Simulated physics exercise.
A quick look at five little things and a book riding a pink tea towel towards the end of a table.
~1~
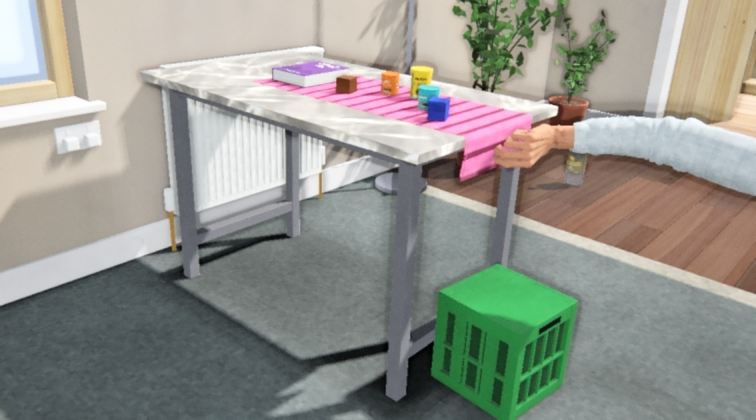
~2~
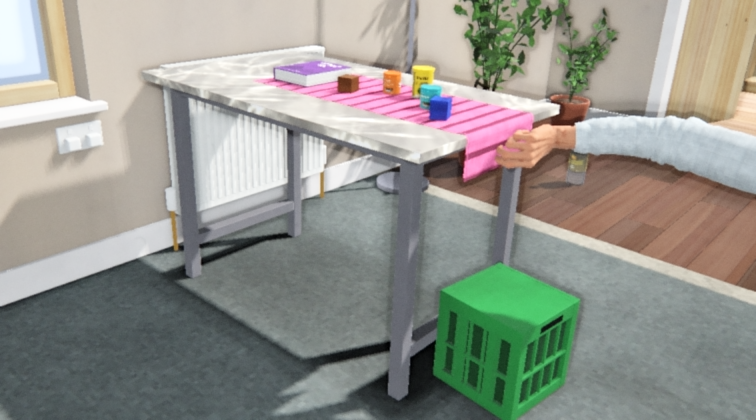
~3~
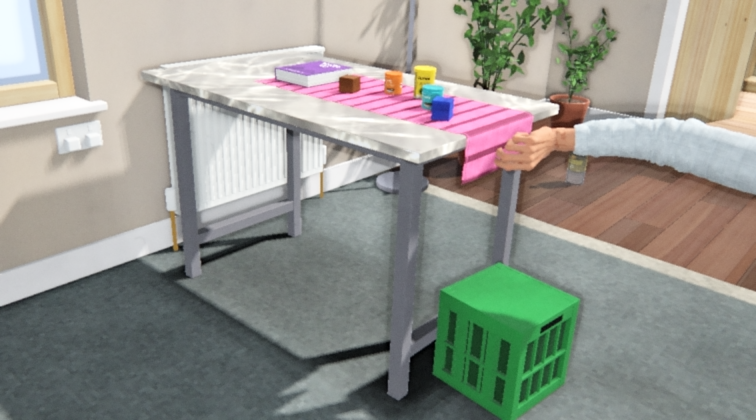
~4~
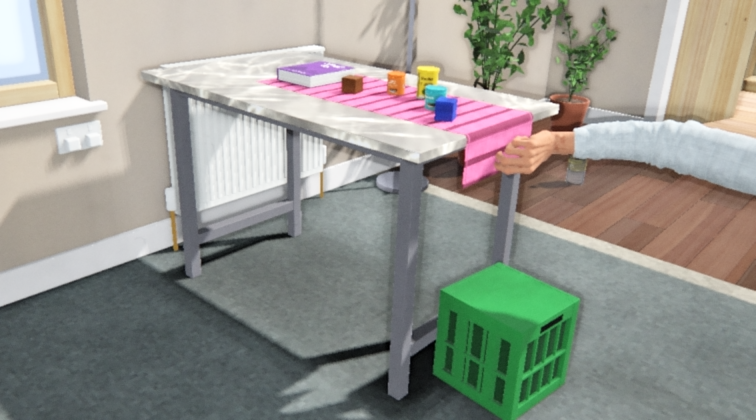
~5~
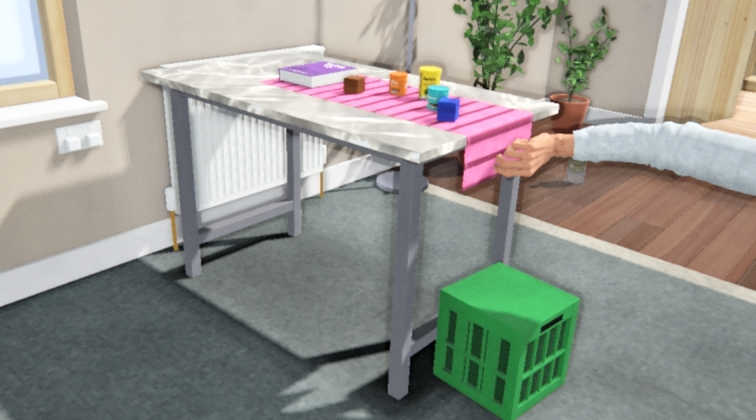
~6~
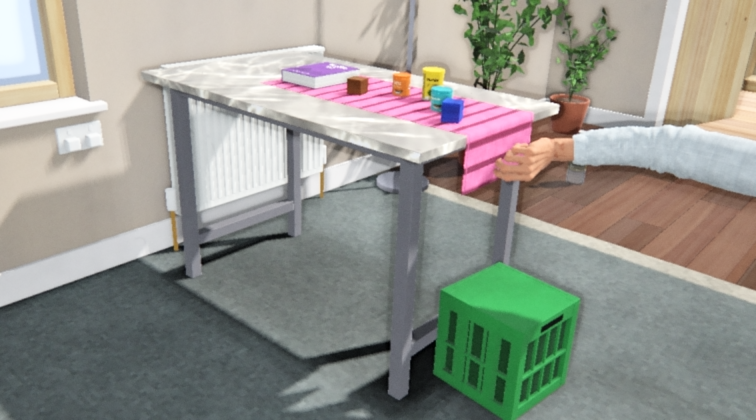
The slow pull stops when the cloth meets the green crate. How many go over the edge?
The answer is three.
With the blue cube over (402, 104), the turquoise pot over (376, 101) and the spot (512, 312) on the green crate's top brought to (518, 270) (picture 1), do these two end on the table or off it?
The blue cube remains up, the turquoise pot survives.
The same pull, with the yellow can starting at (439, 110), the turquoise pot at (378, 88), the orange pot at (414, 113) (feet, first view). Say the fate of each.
The yellow can falls; the turquoise pot does not fall; the orange pot falls.
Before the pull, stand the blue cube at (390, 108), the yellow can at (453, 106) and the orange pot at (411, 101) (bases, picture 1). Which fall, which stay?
The blue cube falls, the yellow can tumbles off, the orange pot goes over.
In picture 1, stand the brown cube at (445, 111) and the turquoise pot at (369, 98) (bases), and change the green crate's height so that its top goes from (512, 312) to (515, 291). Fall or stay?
The brown cube drops off; the turquoise pot does not fall.
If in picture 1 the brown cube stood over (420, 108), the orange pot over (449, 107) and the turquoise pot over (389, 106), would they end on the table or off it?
The brown cube drops off; the orange pot comes down; the turquoise pot falls.
Early on, hem near (492, 239); blue cube gone.
Midway, hem on the crate; blue cube, turquoise pot and yellow can gone.
Finally, hem on the crate; blue cube, turquoise pot and yellow can gone. Over the edge go three.
